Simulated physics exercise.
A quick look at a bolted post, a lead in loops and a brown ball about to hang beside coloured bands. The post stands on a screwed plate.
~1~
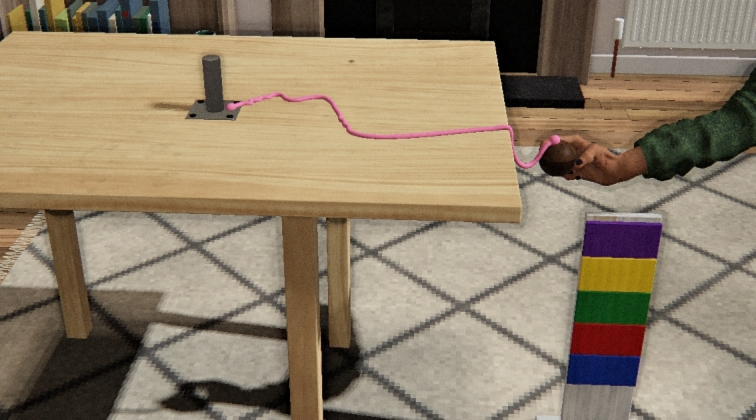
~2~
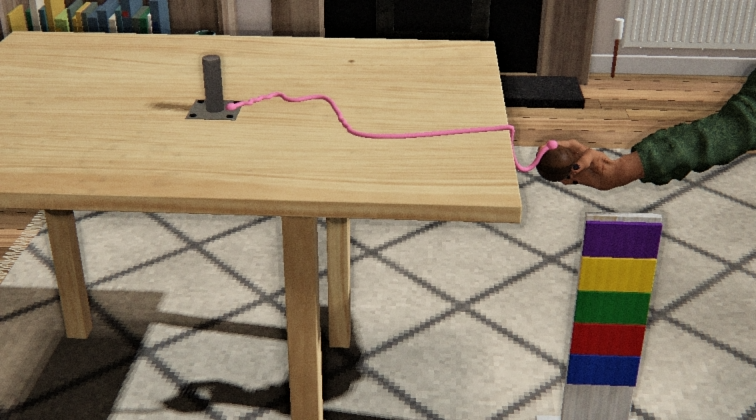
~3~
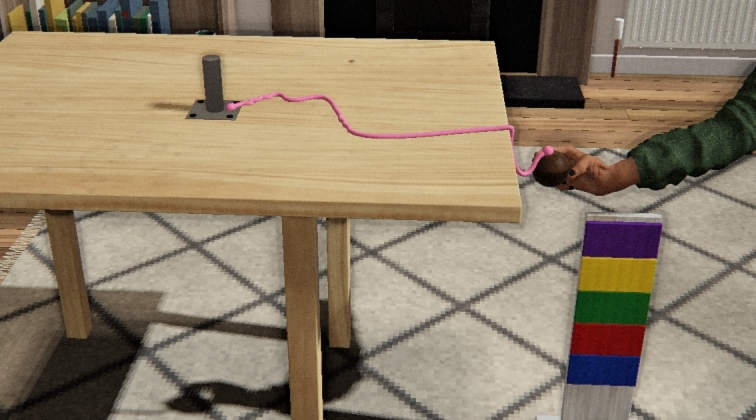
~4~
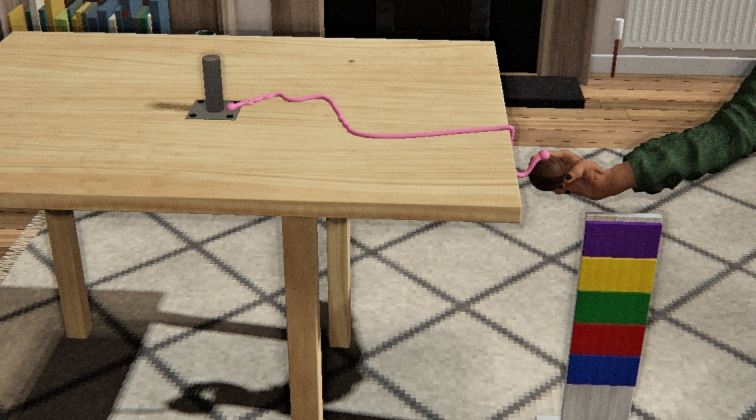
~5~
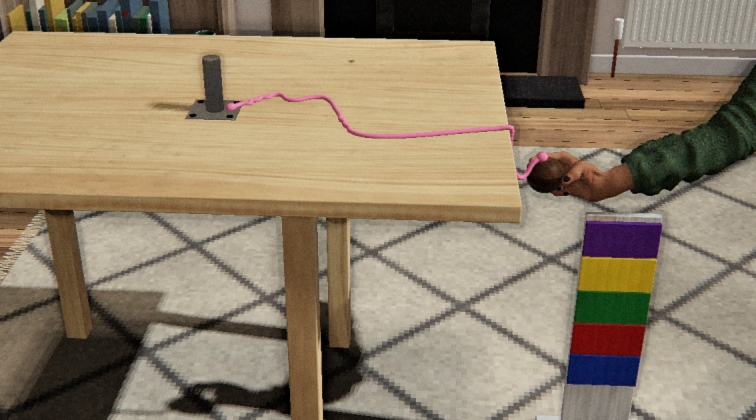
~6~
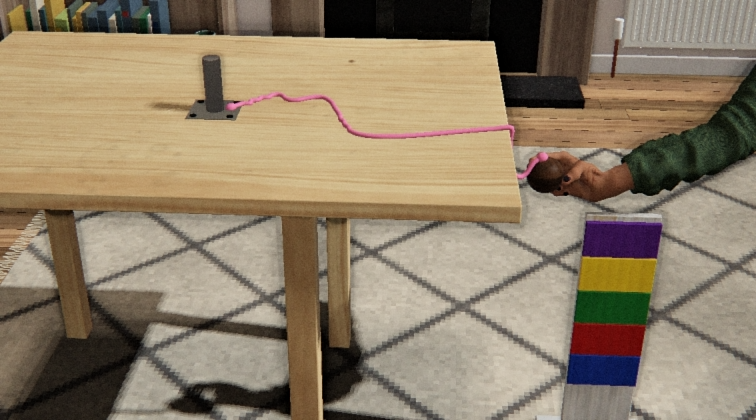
In a room with a patterned rug, a hand in a green sleeve holds a brown ball just off the right edge of a wooden table, tied to a pink lead running from a dark post, above coloured bands. The hand shifts the ball slightly left toward the table, then stays nearly still.
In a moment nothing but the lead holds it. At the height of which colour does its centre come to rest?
The lead holds its middle at green.
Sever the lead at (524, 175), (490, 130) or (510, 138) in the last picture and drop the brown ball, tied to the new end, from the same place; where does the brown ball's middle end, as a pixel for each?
Near (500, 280), (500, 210) and (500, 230).
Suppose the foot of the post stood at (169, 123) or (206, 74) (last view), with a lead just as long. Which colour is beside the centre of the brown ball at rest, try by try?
It would be yellow; yellow.
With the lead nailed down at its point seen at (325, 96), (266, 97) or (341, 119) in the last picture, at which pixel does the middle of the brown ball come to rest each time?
The places are (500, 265), (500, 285) and (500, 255).
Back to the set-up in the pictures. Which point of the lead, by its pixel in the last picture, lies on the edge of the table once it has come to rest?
That spot is around (417, 136).
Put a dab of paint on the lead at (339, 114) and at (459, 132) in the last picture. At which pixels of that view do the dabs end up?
About (400, 113), and the other about (506, 162).
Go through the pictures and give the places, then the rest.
In the first picture, brown ball (557, 158); purple (622, 242); yellow (617, 276); green (613, 309); red (608, 341); blue (604, 371).
In the second picture, brown ball (554, 163); lead through (258, 100) (323, 97) (349, 130) (431, 135) (510, 137).
In the third picture, brown ball (550, 169).
In the fourth picture, brown ball (547, 173); lead through (258, 100) (323, 97) (349, 130) (431, 135) (510, 137).
In the fifth picture, brown ball (545, 175).
In the sixth picture, brown ball (545, 175); lead through (258, 100) (323, 97) (349, 130) (431, 135) (510, 137).
A little later, ball near (477, 285); level with green.
Next, ball near (508, 294); level with green.
When it is over, ball near (497, 298); level with green. At green.
